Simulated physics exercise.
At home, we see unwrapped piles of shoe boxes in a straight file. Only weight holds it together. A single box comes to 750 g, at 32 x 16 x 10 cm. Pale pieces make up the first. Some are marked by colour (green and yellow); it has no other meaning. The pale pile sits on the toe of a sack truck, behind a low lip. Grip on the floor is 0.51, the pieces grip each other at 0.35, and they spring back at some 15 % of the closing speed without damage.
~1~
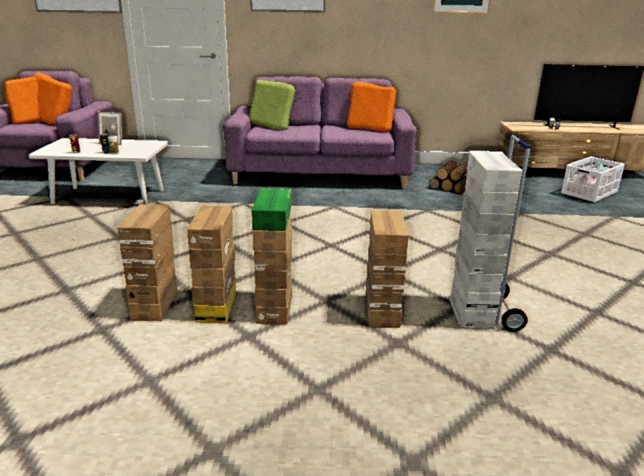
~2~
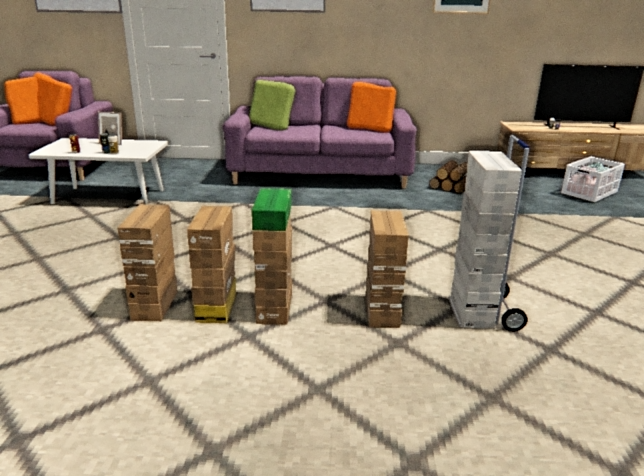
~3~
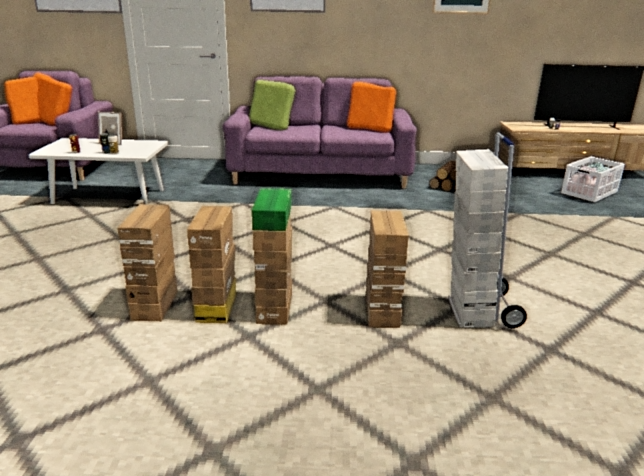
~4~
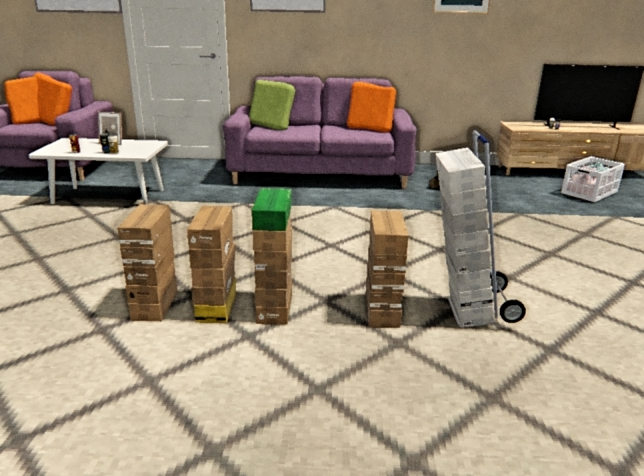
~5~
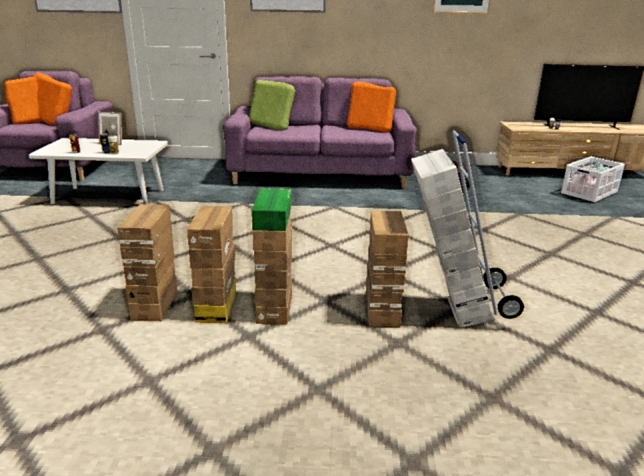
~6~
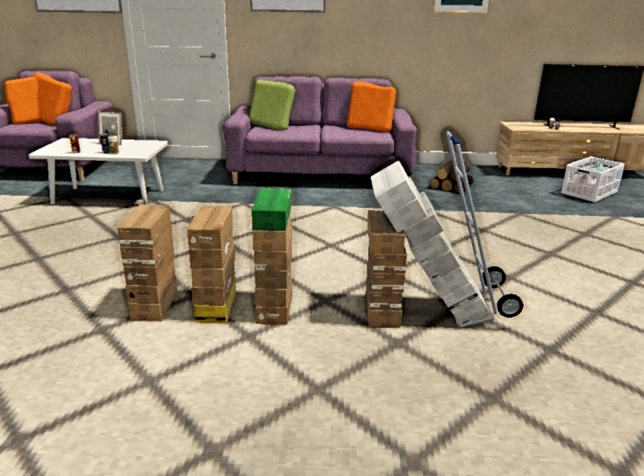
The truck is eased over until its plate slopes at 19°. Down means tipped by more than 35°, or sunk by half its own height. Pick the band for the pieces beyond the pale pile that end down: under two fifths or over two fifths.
Ending down: Less than two fifths.
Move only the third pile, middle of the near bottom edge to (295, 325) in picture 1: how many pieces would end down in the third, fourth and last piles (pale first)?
In that case third 6, fourth 4, last 5.
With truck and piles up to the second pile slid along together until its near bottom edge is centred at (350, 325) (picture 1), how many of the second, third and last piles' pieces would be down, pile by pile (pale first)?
In that case second 4, third 4, last 5.
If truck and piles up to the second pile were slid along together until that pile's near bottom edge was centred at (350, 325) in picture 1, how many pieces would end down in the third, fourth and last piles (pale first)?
Then third 4, fourth 4, last 5.
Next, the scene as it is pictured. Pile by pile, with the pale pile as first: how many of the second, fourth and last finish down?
By pile: Second 4, fourth 0, last 0.
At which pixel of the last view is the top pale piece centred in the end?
Near (300, 295).
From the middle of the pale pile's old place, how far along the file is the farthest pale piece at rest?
Some 90 cm.
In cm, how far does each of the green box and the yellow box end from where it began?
Moved: Green 5, yellow 0.
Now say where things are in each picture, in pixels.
In the first frame (pixels give the middle of a visible side), truck frame (521, 188) 0° forward; green box (272, 199); yellow box (210, 315); none of the others has stirred.
In the second frame, truck frame (520, 187) 0° forward; green box (272, 199).
In the third frame, truck frame (508, 185) 5° forward, top of the pale pile leaning 4°; green box (272, 199); none of the others has stirred.
In the fourth frame, truck frame (489, 182) 11° forward, top of the pale pile leaning 11°; green box (272, 199); none of the others has stirred.
In the fifth frame, truck frame (471, 181) 17° forward, top of the pale pile leaning 20°; green box (272, 199); none of the others has stirred.
In the sixth frame, truck frame (466, 182) 19° forward, top of the pale pile leaning 33°; green box (272, 199); yellow box (210, 315); one has shifted.
Then, 0.21 s past the last view, 8 of the pale pile down; none of the 21 other boxes down, 5 disturbed.
Then, 0.51 s past the last view, 8 of the pale pile down; 2 of the 21 other boxes down.
In the end, 7 of the pale pile down; 4 of the 21 other boxes down; green box 3° from how it stood; yellow box unmoved. That is 19 per cent. From the last view, middles, green box near (265, 208), yellow box near (216, 299).
